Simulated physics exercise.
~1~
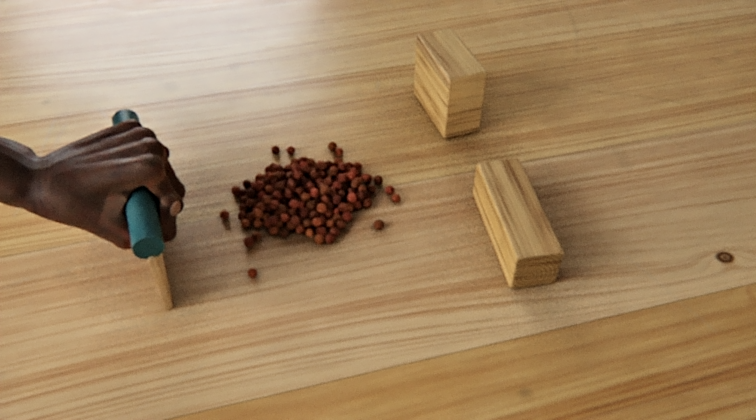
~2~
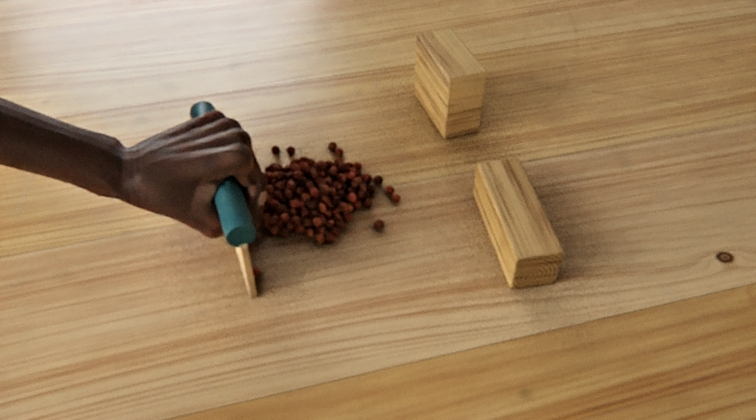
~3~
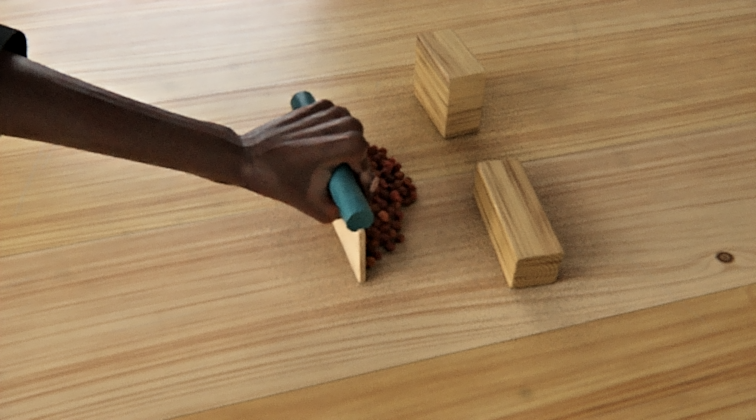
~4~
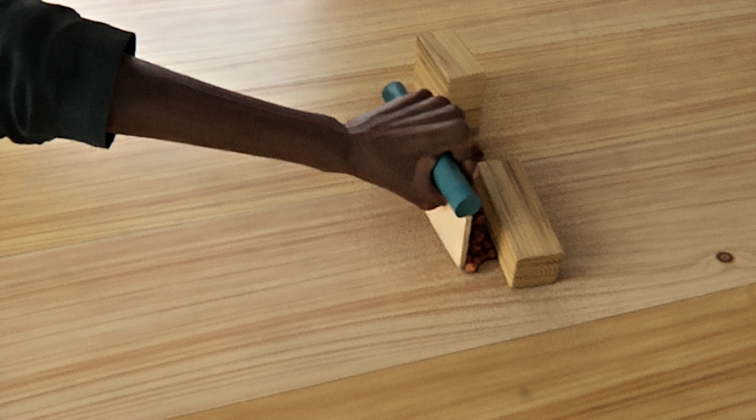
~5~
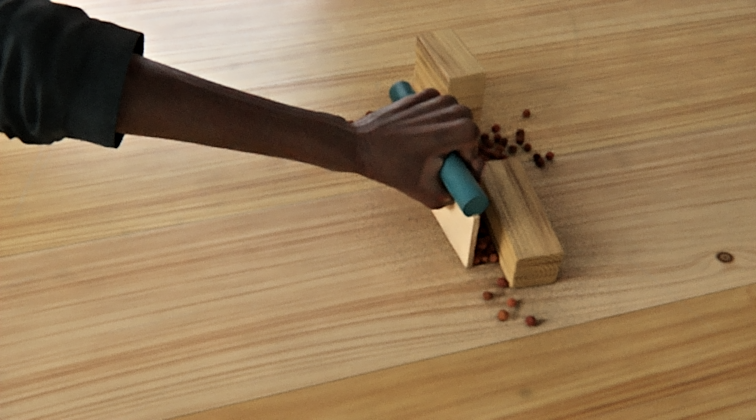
The video shows a hand gripping a teal-handled scraper and pushing a pile of small reddish-brown pellets rightward across a wooden table toward two wooden blocks. The scraper stops close to the blocks, with some pellets passing through the gap while most stay held before them.
